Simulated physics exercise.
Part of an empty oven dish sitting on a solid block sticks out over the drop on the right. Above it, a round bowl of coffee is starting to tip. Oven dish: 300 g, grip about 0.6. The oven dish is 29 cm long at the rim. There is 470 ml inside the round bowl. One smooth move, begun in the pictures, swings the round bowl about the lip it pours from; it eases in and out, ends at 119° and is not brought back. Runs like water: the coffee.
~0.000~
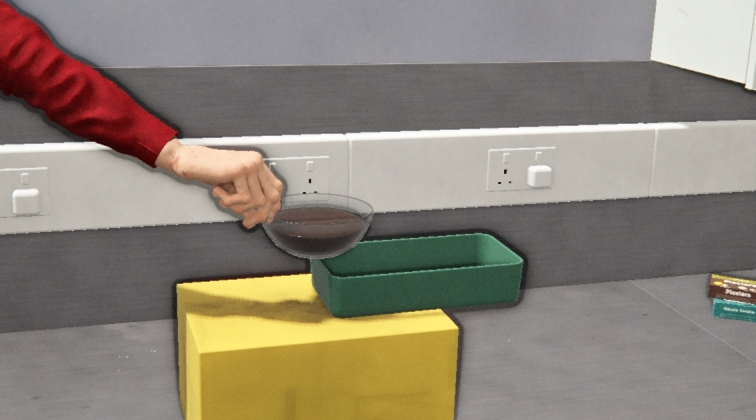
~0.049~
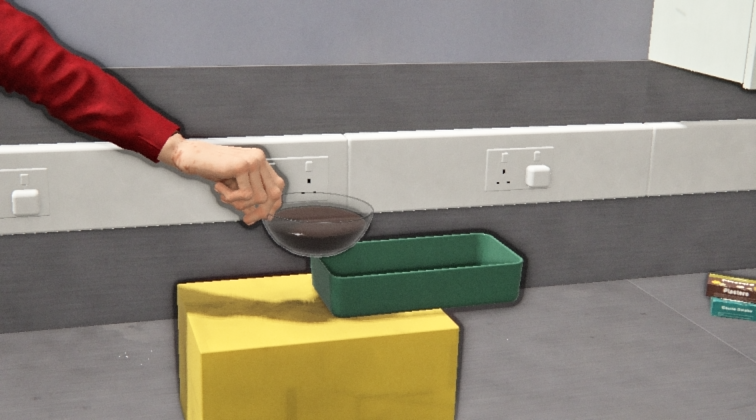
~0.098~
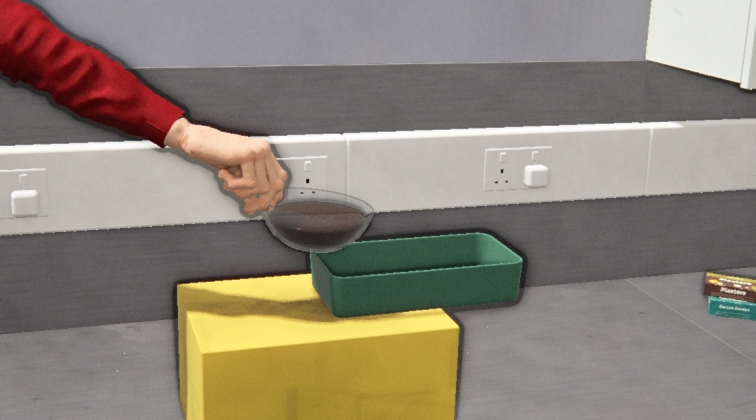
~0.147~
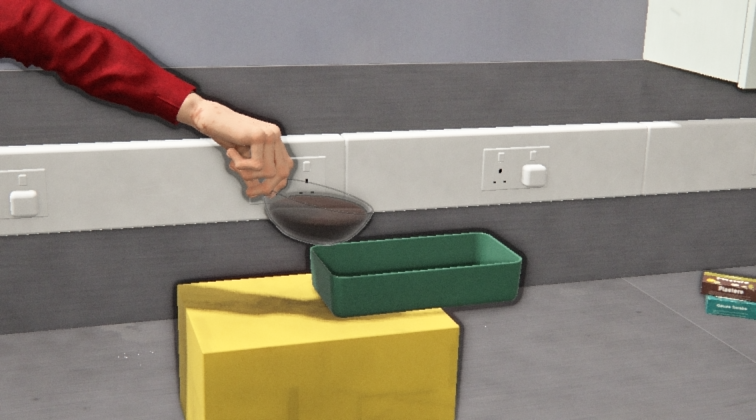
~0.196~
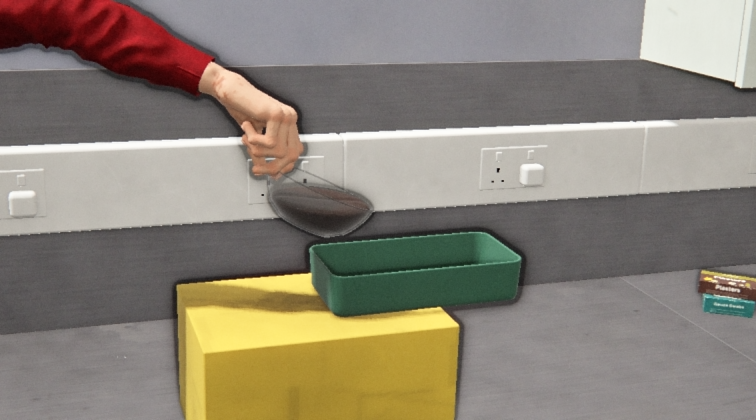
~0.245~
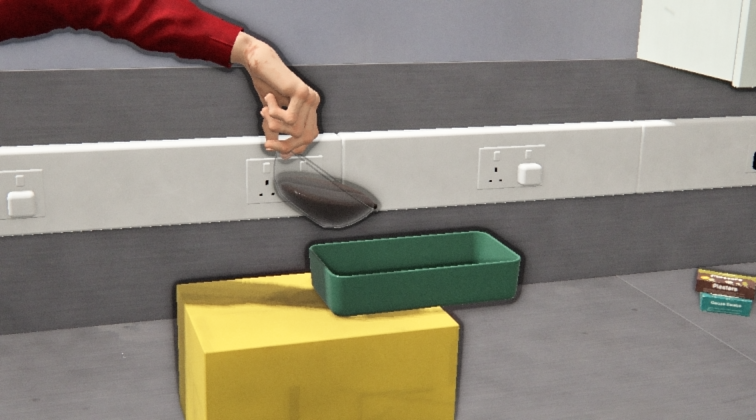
A hand in a red sleeve reaches in from the left, holding a clear round bowl of dark coffee over a grey worktop, seen from the front and slightly above. Below, an empty green oven dish sits partly on a yellow block and juts out to the right, with white sockets behind and small boxes at far right. The hand rises and tilts the bowl steadily rightward, while the view drifts very slightly.
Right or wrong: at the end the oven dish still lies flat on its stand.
Wrong, it has tipped.
By 0.52 s the tilt is 107° and 4 per cent is still to pour; the oven dish lies level with 39 per cent in it.
By 0.72 s the tilt is 119° and 0 per cent is still to pour; the oven dish leans 28° with 62 per cent in it.
By 0.92 s the tilt is 119° and 0 per cent is still to pour; the oven dish leans 60° with 58 per cent in it.
By 1.15 s the tilt is 119° and 0 per cent is still to pour; the oven dish leans 94° with 0 per cent in it.
At rest the oven dish leans 74° with 0 per cent in it.
